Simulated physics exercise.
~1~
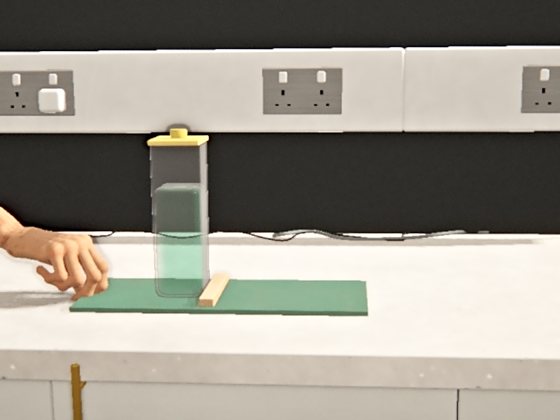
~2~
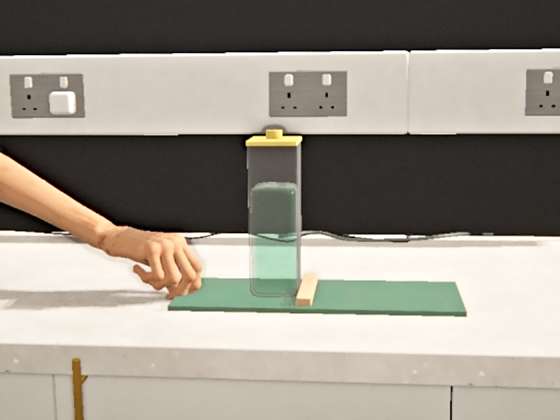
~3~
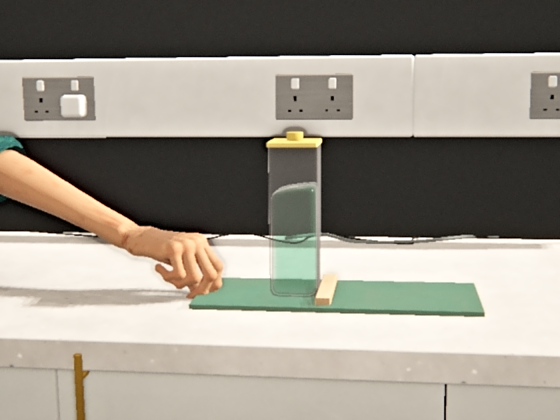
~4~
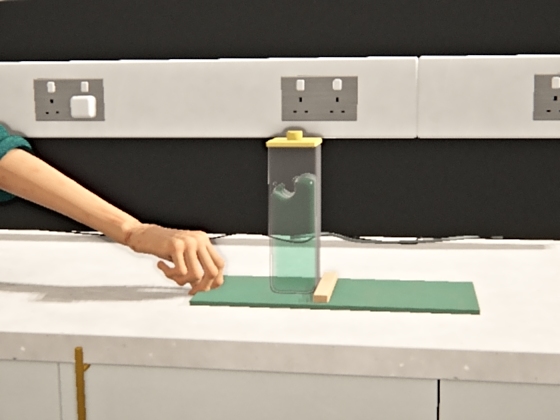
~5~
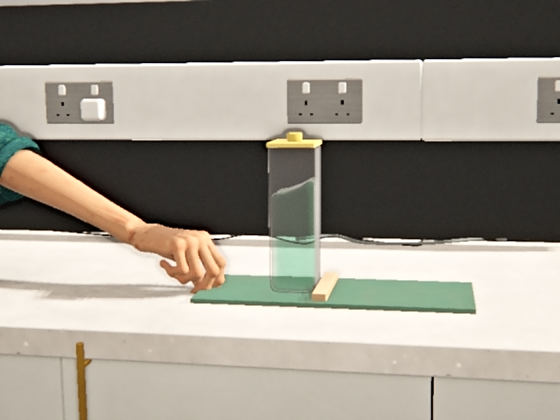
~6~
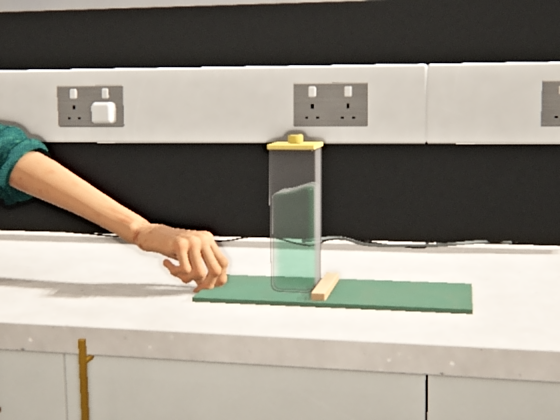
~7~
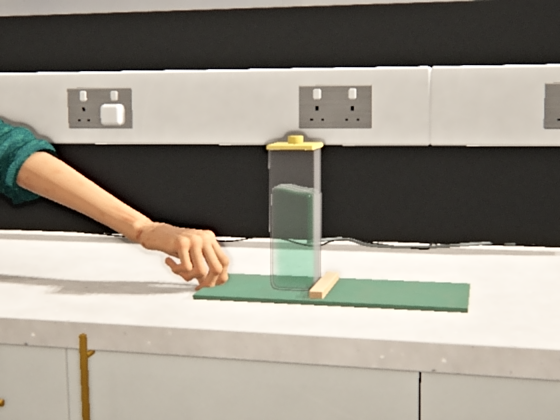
To begin with, a hand rests at the left end of a flat green board on a pale worktop, where a tall clear container with a yellow cap holds greenish water behind a small wooden strip. The hand pushes the board to the right, carrying the container along with it. The board then slows and comes to a stop, and the water surface tilts and churns inside. With the board still, the water keeps sloshing, its surface changing slope. At the end, the container stands upright beside the strip, the hand still by the board.
